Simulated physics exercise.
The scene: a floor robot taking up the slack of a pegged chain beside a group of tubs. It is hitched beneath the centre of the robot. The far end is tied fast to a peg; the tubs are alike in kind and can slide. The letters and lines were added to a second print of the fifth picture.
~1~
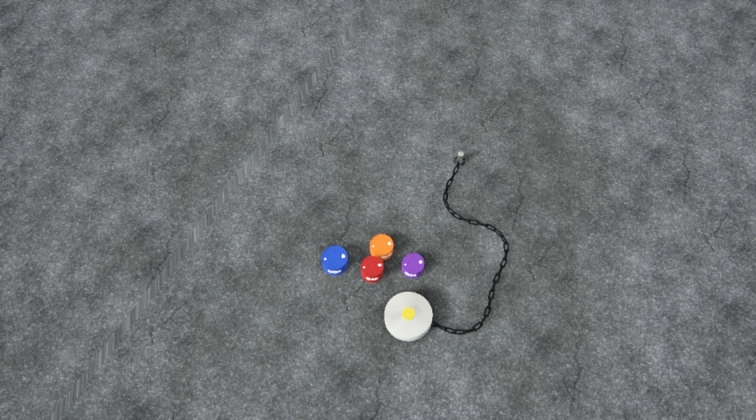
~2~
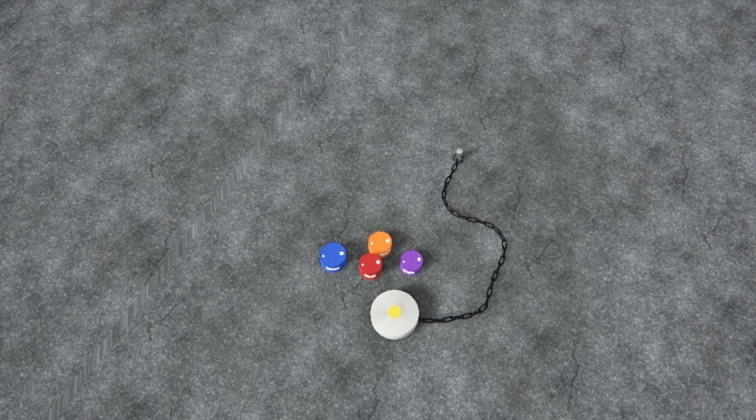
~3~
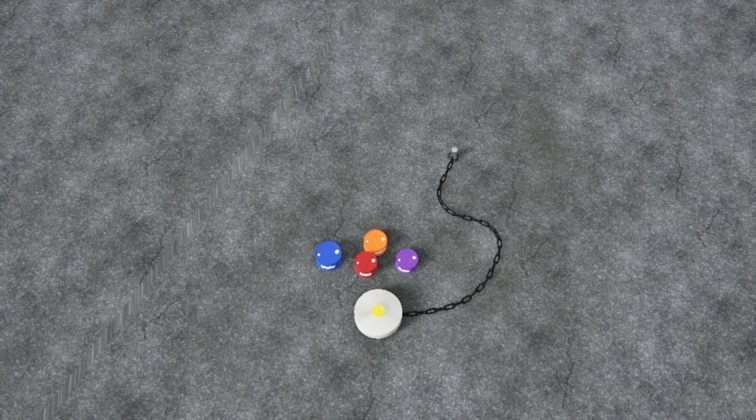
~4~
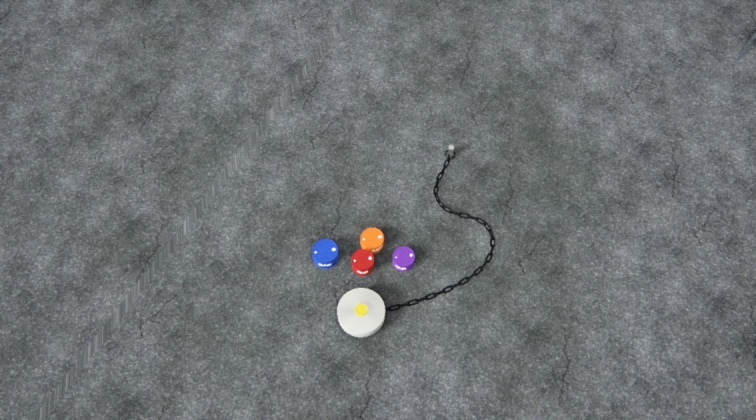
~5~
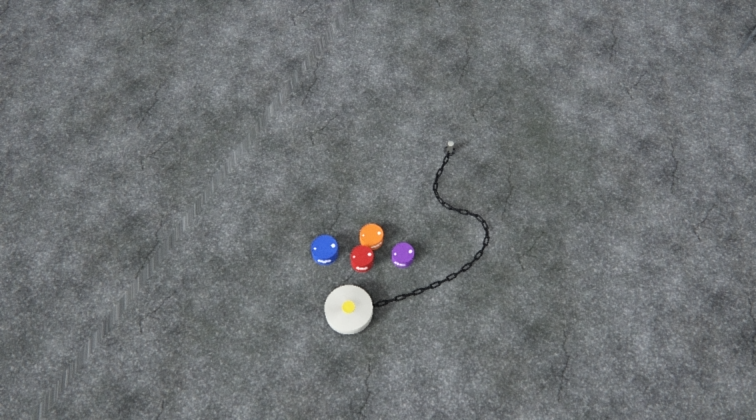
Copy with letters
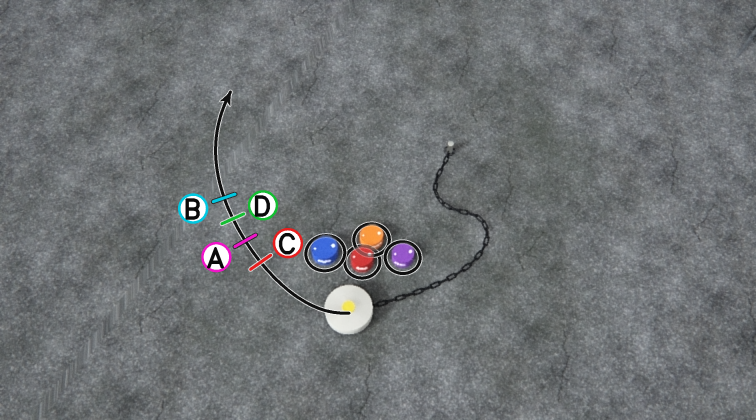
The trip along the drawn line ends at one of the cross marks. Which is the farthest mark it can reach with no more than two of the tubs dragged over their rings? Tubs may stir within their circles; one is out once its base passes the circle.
It can go as far as A.
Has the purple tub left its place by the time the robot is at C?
No.
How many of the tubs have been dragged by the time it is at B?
By then, four.
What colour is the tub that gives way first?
The purple tub.
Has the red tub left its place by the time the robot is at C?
No.
On the marked copy, A at (245, 241); B at (224, 198); C at (261, 262); D at (233, 219); the route from (349, 313) via (232, 216) to (231, 92).
With A. Early on, robot (301, 297).
Further on, robot (266, 267).
At the end, robot (244, 237); red tub (361, 255); purple tub (390, 244); one over the rings.
As for the rest, B has four over the rings; C is within the limit but short; D has four over the rings.
